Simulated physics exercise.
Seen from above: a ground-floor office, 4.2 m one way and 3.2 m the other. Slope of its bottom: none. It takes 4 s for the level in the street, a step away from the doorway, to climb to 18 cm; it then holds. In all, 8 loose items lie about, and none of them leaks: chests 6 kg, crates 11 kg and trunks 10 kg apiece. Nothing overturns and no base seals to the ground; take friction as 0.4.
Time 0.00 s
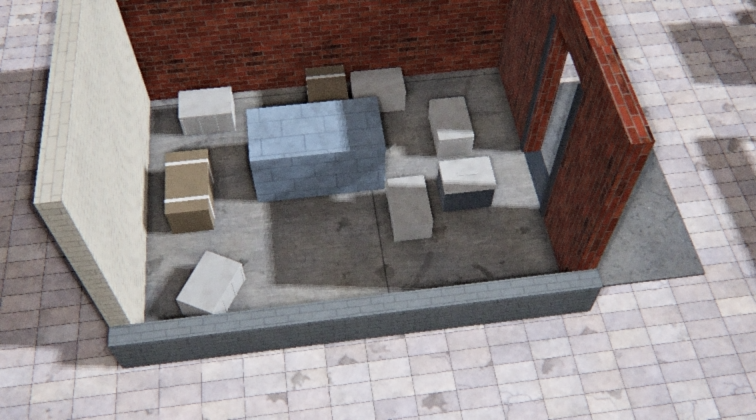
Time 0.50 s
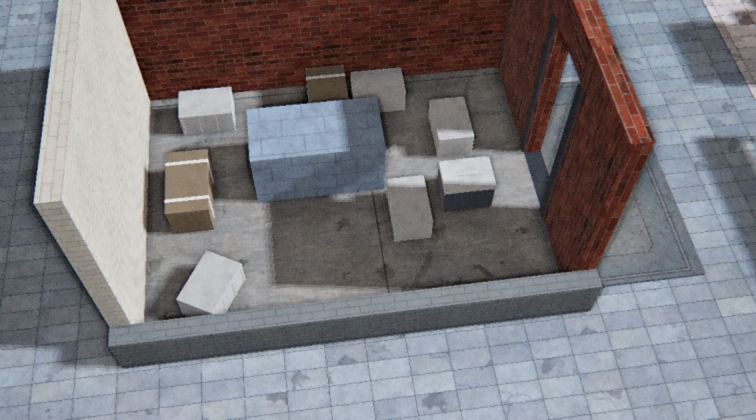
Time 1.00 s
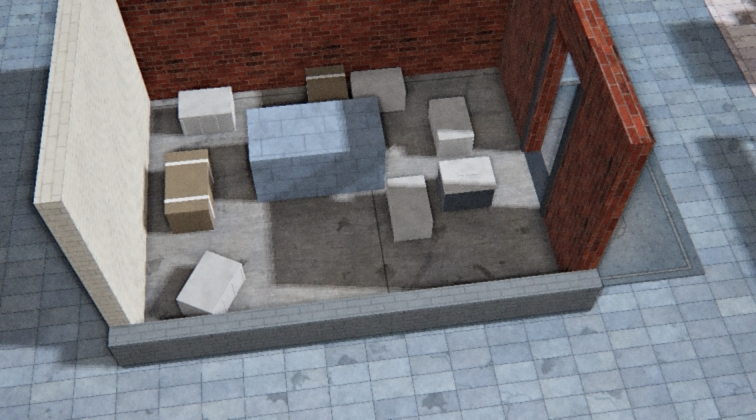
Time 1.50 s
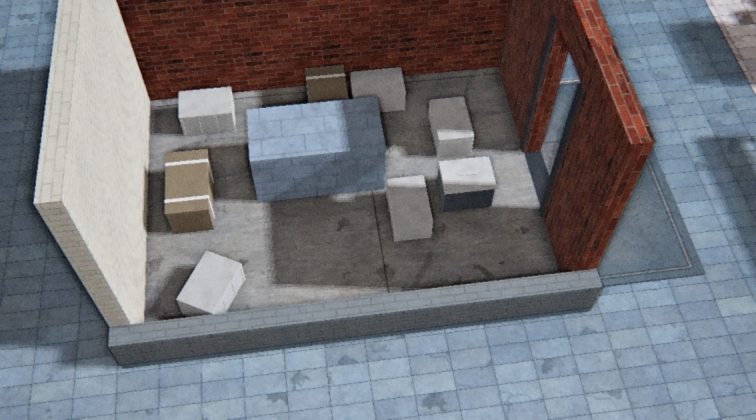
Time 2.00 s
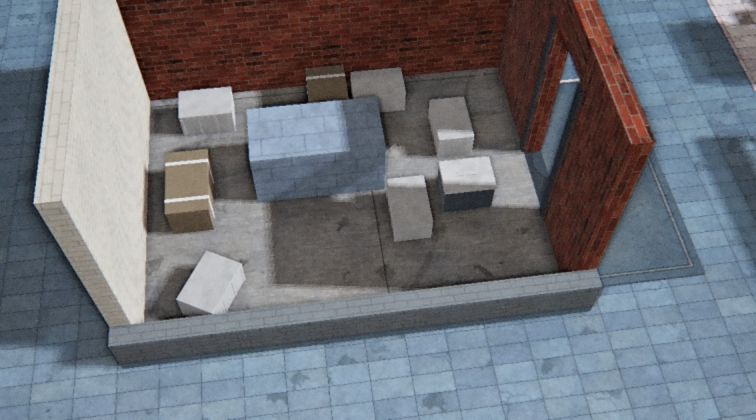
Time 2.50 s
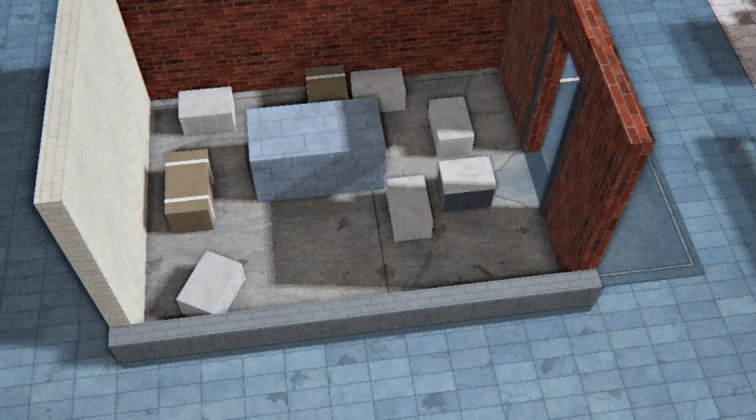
The clip opens on a high view of an open-topped brick room, pale and brown boxes scattered around a large blue-grey block, with dry paving outside. A bluish sheet of water covers the paving and gradually deepens in colour, finally tinting the floor just inside the right-hand doorway, while the boxes stay still.
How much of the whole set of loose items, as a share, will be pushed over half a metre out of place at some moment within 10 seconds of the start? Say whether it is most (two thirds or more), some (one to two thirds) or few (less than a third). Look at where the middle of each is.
Some.
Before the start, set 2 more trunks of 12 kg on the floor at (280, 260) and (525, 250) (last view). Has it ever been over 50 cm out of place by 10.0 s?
Note: Item 1 above threshold; item 2 below threshold.
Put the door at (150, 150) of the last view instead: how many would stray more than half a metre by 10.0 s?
The answer would then be 6.
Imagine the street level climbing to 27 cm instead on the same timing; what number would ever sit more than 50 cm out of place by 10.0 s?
Result: 7.
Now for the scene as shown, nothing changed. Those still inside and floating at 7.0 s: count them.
3.
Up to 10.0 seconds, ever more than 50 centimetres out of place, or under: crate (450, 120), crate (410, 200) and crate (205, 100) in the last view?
Result, in order: Exceeded / exceeded / stayed within.
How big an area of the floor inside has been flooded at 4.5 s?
4.0 m2.
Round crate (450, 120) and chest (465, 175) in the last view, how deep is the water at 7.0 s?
Depth approx. 6 cm / 4 cm.
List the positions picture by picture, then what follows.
The first frame shows a chest at (467, 174), on the bottom; a crate at (209, 281), on the bottom; 0.0 m2 under water; 0 of 8 have shifted.
The second frame shows a chest at (467, 174) rests on the ground; a crate at (209, 281) rests on the ground; water covers 0.0 m2; 0 of 8 have shifted.
The third frame shows a chest at (467, 174), on the bottom; a crate at (209, 281) rests on the ground; 0.0 m2 under water; 0 of 8 have shifted.
The fourth frame shows a chest at (467, 174) rests on the ground; a crate at (209, 281), on the bottom; 0.0 m2 under water; 0 of 8 have shifted.
The fifth frame shows a chest at (467, 174), on the bottom; a crate at (209, 281) rests on the ground; water covers 0.0 m2; 0 of 8 have shifted.
The sixth frame shows a chest at (467, 174), on the bottom; a crate at (209, 281), on the bottom; 0.2 m2 under water; 0 of 8 have shifted.
After 3.5 s 0 of 8 are over 50 cm from their spots; 0 afloat.
After 4.5 s 0 of 8 are over 50 cm from their spots; 1 afloat.
After 7.0 s 3 of 8 are over 50 cm from their spots; 3 afloat.
After 10.0 s 5 of 8 are over 50 cm from their spots, and 5 have been at some point; 7 afloat.
